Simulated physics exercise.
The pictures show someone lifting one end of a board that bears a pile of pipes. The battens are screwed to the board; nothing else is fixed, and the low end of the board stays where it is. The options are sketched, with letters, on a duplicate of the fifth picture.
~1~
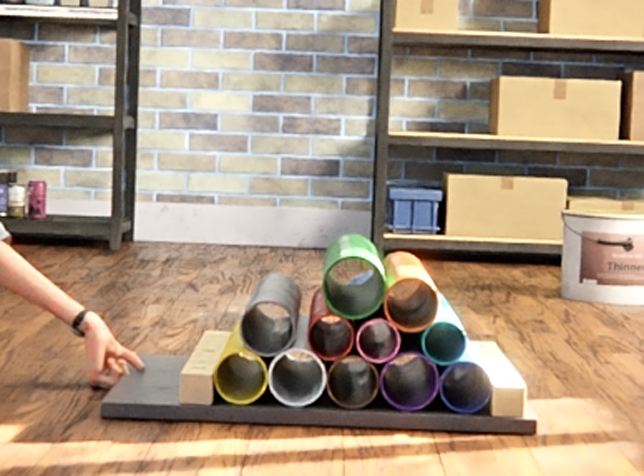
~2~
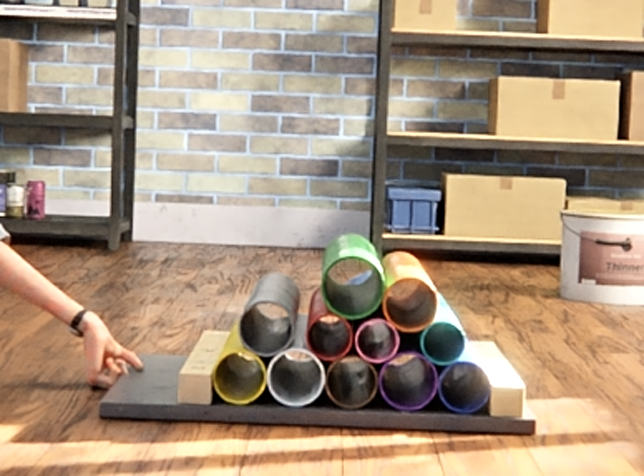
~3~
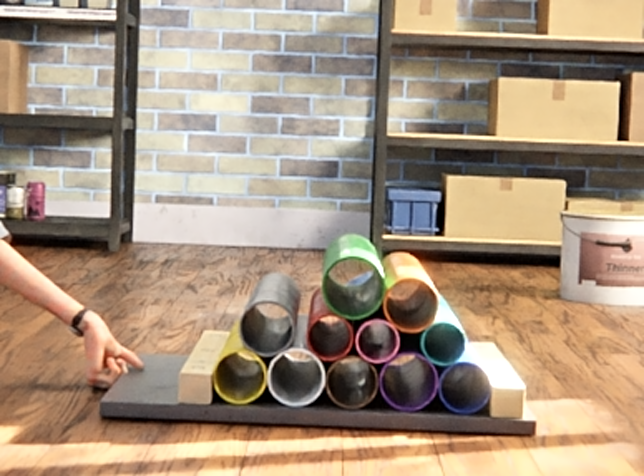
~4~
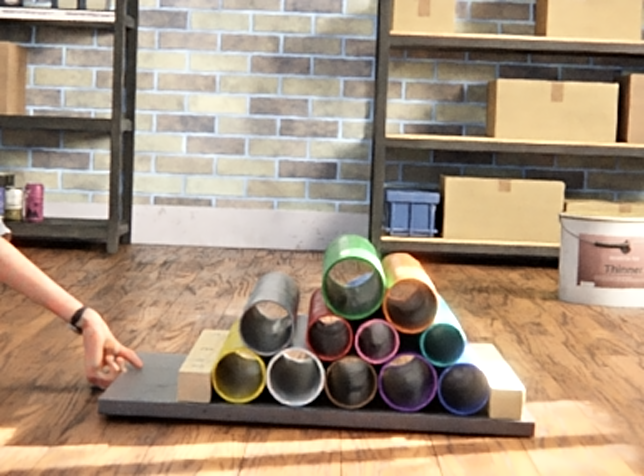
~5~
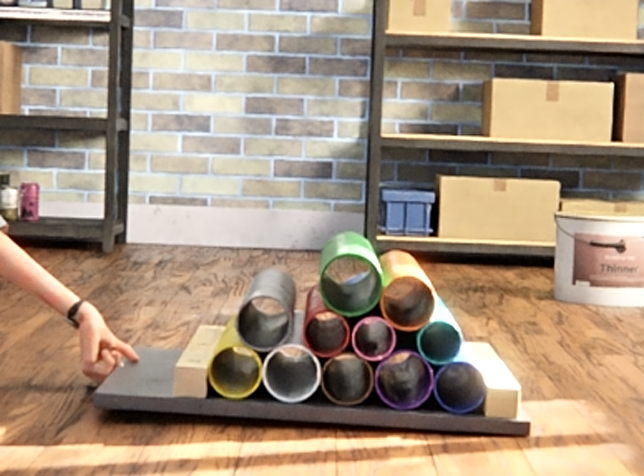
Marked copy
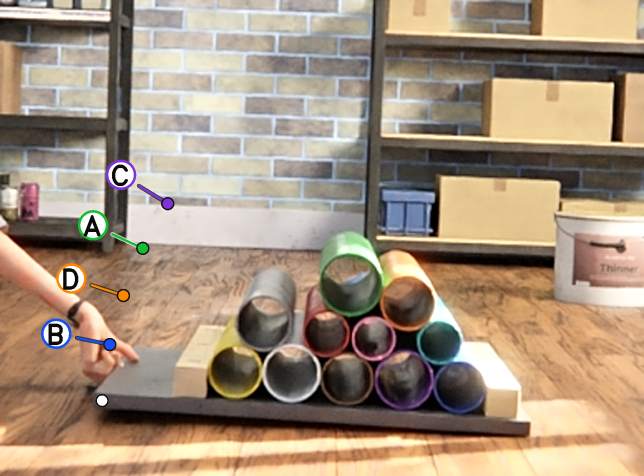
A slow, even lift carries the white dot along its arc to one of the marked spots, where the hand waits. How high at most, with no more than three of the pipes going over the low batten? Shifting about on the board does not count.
It can be raised to C.
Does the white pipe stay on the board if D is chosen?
Yes.
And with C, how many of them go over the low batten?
It comes to three.
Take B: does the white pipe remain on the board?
The white pipe: Yes.
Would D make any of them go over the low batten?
Yes, at D.
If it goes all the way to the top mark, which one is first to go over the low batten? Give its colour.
It is the turquoise one.
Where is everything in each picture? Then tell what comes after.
The first frame shows board (321, 376); yellow pipe (241, 377); white pipe (297, 377).
The second frame shows white pipe (296, 377); brown pipe (352, 382).
The third frame shows board (320, 377); yellow pipe (240, 377); grey pipe (267, 328).
The fourth frame shows board (319, 376); yellow pipe (239, 376); white pipe (295, 377).
The fifth frame shows board (315, 373); yellow pipe (235, 371); white pipe (291, 373).
On the marked copy, A at (143, 249); B at (110, 345); C at (167, 204); D at (124, 296); the white dot at (102, 401).
Taking C. A third of the way, board at 17°.
Two thirds of the way, board at 30°.
When it is over, board at 30°, three over the low batten (turquoise, orange, green).
As for the rest, A three over the low batten (turquoise, orange, green); B two over the low batten (turquoise, orange); D two over the low batten (turquoise, orange).
